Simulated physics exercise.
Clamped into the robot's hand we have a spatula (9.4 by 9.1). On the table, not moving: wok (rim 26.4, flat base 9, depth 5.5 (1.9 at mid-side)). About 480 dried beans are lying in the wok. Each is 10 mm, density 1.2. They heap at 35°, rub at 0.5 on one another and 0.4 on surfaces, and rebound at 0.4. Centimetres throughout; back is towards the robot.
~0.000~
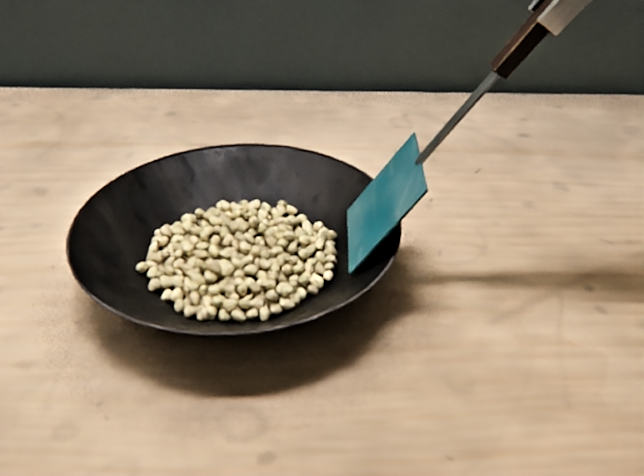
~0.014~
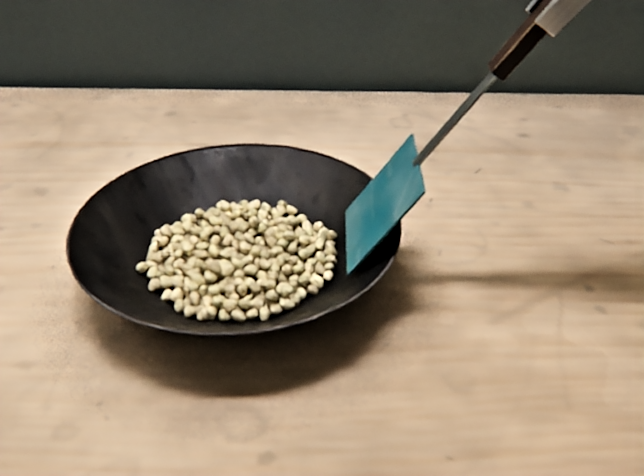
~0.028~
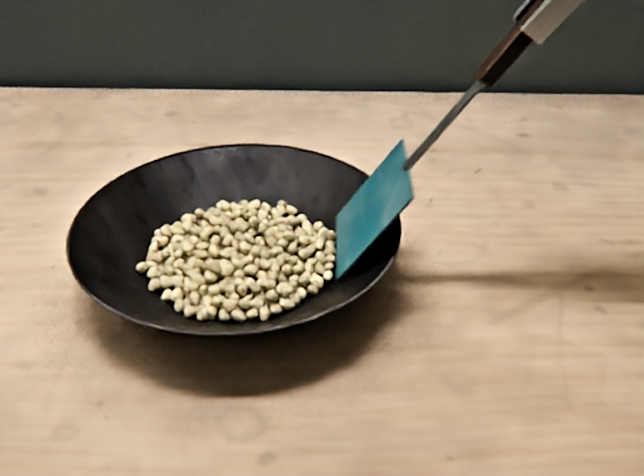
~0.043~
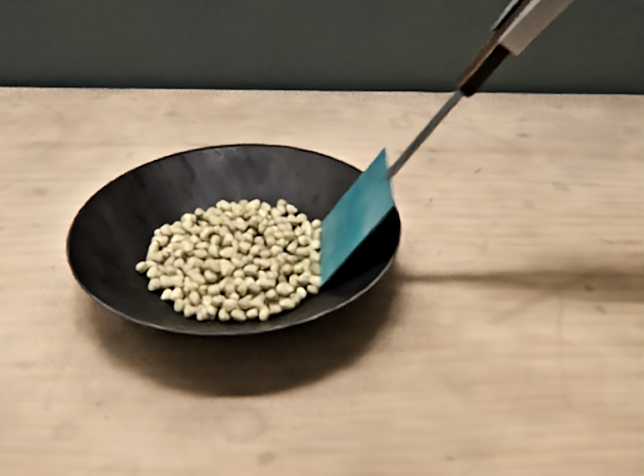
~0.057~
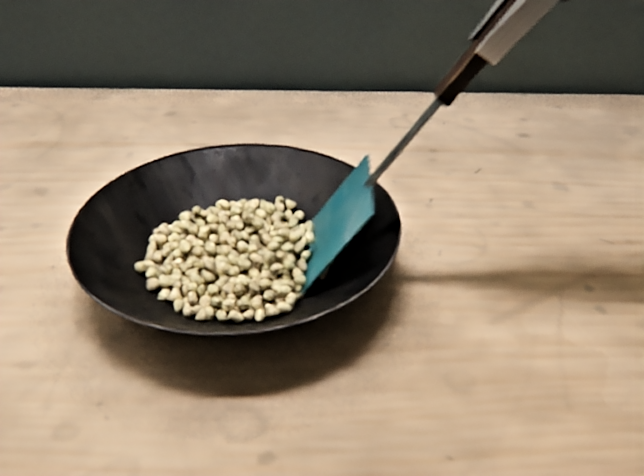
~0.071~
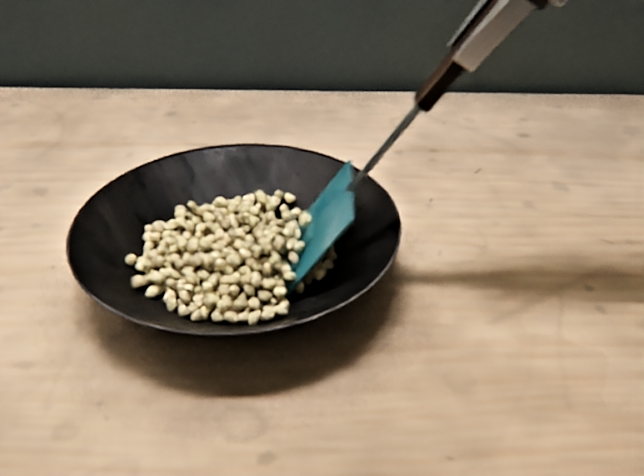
Teal spatula in a robot's grip sliding left and down into a black wok, pushing pale dried beans leftward into a heap.
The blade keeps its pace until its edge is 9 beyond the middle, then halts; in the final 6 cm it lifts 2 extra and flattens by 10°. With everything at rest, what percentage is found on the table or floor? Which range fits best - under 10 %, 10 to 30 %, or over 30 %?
The range that fits: Over 30 %.
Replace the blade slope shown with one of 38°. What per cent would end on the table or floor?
Near 50 %.
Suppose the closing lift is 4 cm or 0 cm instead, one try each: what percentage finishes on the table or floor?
45 and 60 per cent.
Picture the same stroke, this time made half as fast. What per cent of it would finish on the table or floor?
I'd say close to 25 per cent.
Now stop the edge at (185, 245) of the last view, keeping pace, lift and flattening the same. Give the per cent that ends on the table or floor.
The share ending on the table or floor is about 10 per cent.
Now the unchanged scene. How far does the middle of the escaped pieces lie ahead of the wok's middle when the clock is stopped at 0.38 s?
Some 24 centimetres ahead.
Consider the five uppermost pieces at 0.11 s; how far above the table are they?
I'd put it close to 8 cm.
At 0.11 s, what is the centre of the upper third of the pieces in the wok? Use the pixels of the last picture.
I'd put it close to (180, 234) in the last picture.
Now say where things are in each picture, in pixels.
Spatula top edge at (421, 159), sloping 56°; upper third of the load around (243, 249), from x 140 to 330, top at y 205; 477 in the wok, in the first picture.
Spatula top edge at (419, 161), sloping 56°; upper third of the load around (243, 249), from x 140 to 330, top at y 205, in the second picture.
Spatula top edge at (408, 166), sloping 56°; upper third of the load around (243, 249), from x 140 to 330, top at y 205, in the third picture.
Spatula top edge at (389, 175), sloping 56°; upper third of the load around (241, 249), from x 140 to 330, top at y 205, in the fourth picture.
Spatula top edge at (370, 182), sloping 56°; upper third of the load around (240, 247), from x 140 to 330, top at y 200, in the fifth picture.
Spatula top edge at (352, 188), sloping 56°; upper third of the load around (234, 245), from x 130 to 330, top at y 195; 477 in the wok, in the sixth picture.
By 0.11 s, sloping 56°, highest piece 11 above the table; 476 in the wok, 1 on the blade or in flight.
By 0.16 s, sloping 53°, highest piece 13 above the table; 471 in the wok, 6 on the blade or in flight.
By 0.38 s, sloping 46°, highest piece 11 above the table; 229 in the wok, 154 on the table or floor, 94 on the blade or in flight.
By 1.43 s, sloping 46°, highest piece 4 above the table; 248 on the table or floor, 229 in the wok.
Final count, 248 on the table or floor, 229 in the wok. That is 52 % on the table or floor.
